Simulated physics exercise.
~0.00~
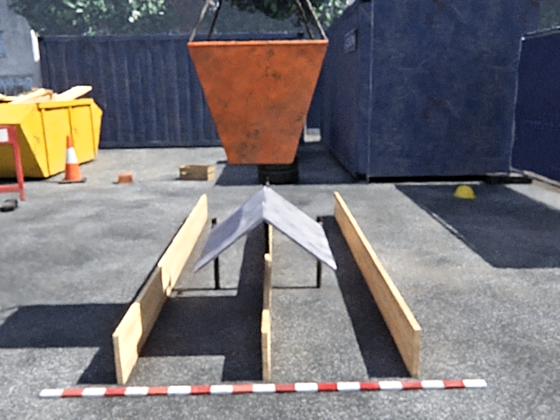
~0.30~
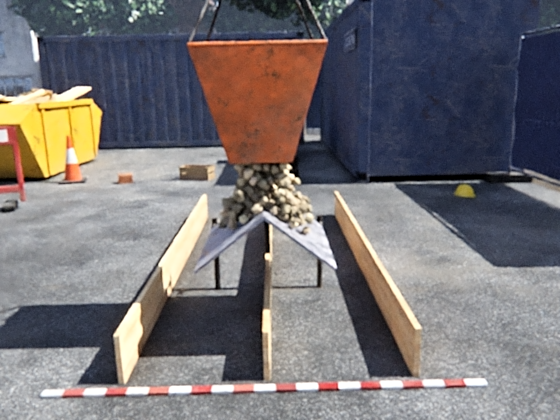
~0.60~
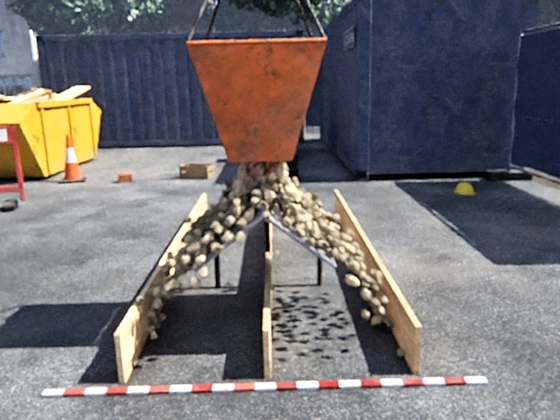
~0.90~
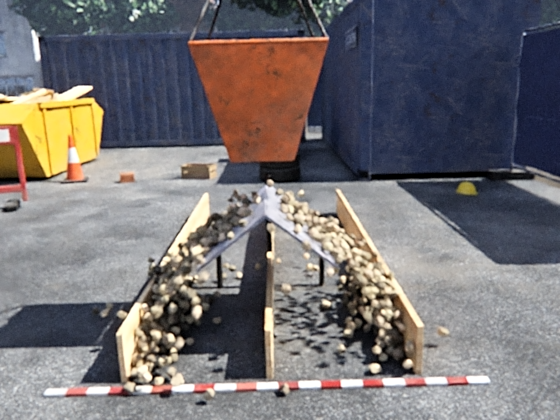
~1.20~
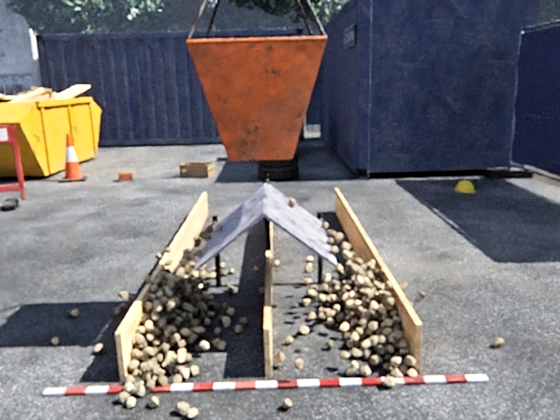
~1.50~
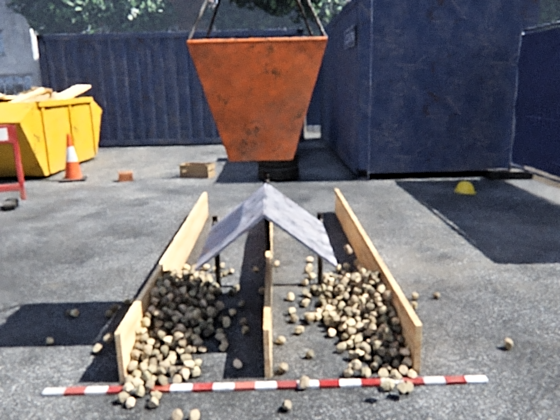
Pale stones dropped from the bottom of a hanging orange skip onto a fixed, peaked steel plate, slid down both slopes and tumbled between the wooden planks, settling in two roughly equal piles, with a few strays scattered outside the bays.
